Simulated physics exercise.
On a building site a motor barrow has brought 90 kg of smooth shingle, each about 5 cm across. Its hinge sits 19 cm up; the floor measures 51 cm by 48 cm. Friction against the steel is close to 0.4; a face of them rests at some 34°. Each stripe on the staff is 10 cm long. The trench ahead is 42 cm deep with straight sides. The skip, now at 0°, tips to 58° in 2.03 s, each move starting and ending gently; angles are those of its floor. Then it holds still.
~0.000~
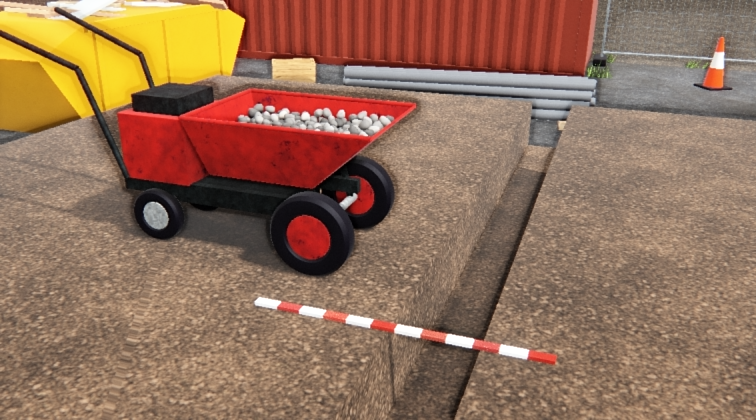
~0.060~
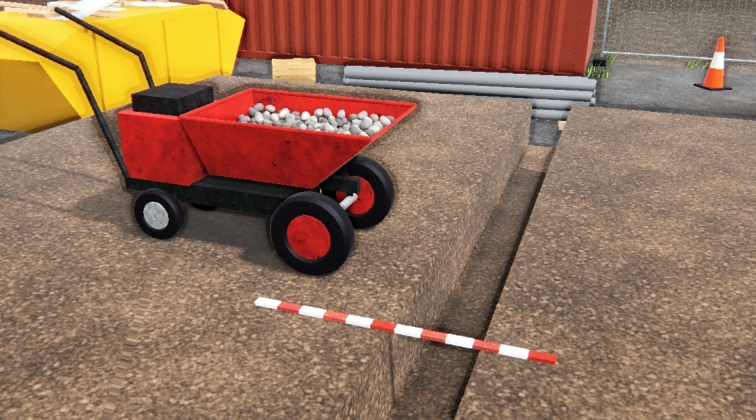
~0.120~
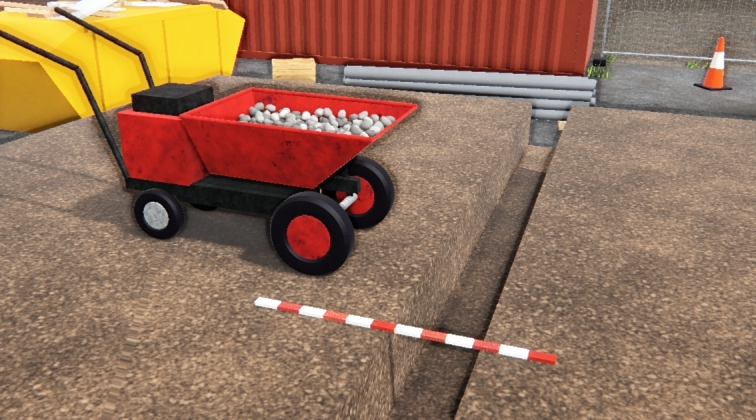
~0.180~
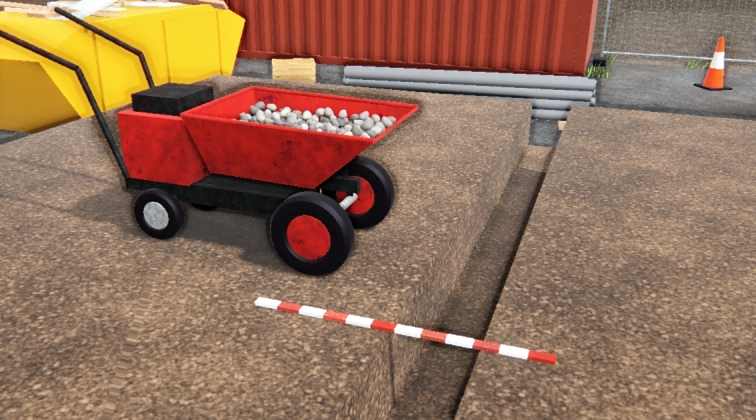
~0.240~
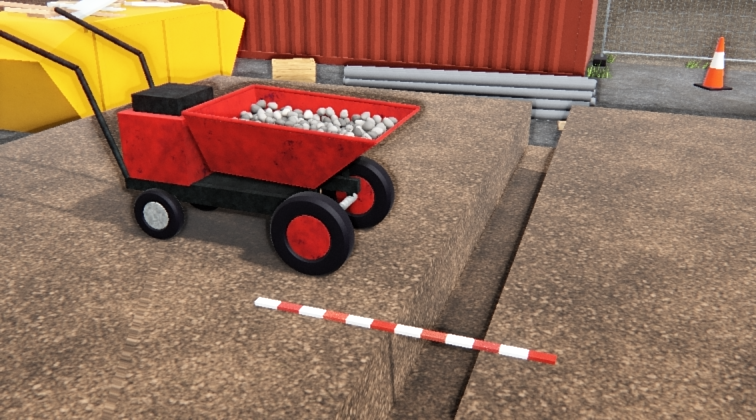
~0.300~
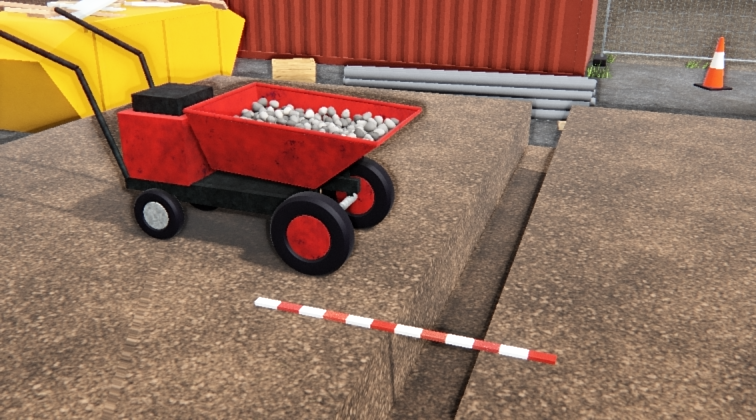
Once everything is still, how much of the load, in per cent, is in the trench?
About 92 per cent.
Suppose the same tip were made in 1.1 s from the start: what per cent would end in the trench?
It would be near 80 per cent.
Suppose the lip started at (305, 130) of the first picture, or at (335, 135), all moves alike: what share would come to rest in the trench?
Near 75 per cent from the first place, 100 from the second.
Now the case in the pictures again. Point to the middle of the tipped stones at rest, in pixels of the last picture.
Their middle is at about (475, 337).
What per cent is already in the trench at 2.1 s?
Some 50 per cent.
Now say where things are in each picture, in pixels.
In the first picture, the skip is at 0°, its lip at (371, 139); the top of the load is at (346, 120).
In the second picture, the skip is at 0°, its lip at (372, 139); the top of the load is at (346, 120); the stones move at 0.0 m/s on average.
The third picture shows lip at (372, 140), floor tilted 1°, highest stones at (311, 115); the stones move at 0.1 m/s on average.
The fourth picture shows lip at (374, 141), floor tilted 1°, highest stones at (301, 114); the stones move at 0.1 m/s on average.
In the fifth picture, the skip is at 2°, its lip at (376, 143); the top of the load is at (295, 114); the stones move at 0.1 m/s on average.
In the sixth picture, the skip is at 3°, its lip at (378, 144); the top of the load is at (273, 112); the stones move at 0.2 m/s on average.
After 1.5 s the floor is at 49°; 100 % in the skip; the foremost stones are at (440, 207).
After 2.1 s the floor is at 58°; 48 % in the skip, 48 % in the trench, 4 % past the trench; the foremost stones are at (538, 278).
After 2.5 s the floor is at 58°; 22 % in the skip, 70 % in the trench, 8 % past the trench; the foremost stones are at (605, 283).
After 4.4 s the floor is at 58°; 0 % in the skip, 92 % in the trench, 8 % past the trench; the foremost stones are at (635, 286).
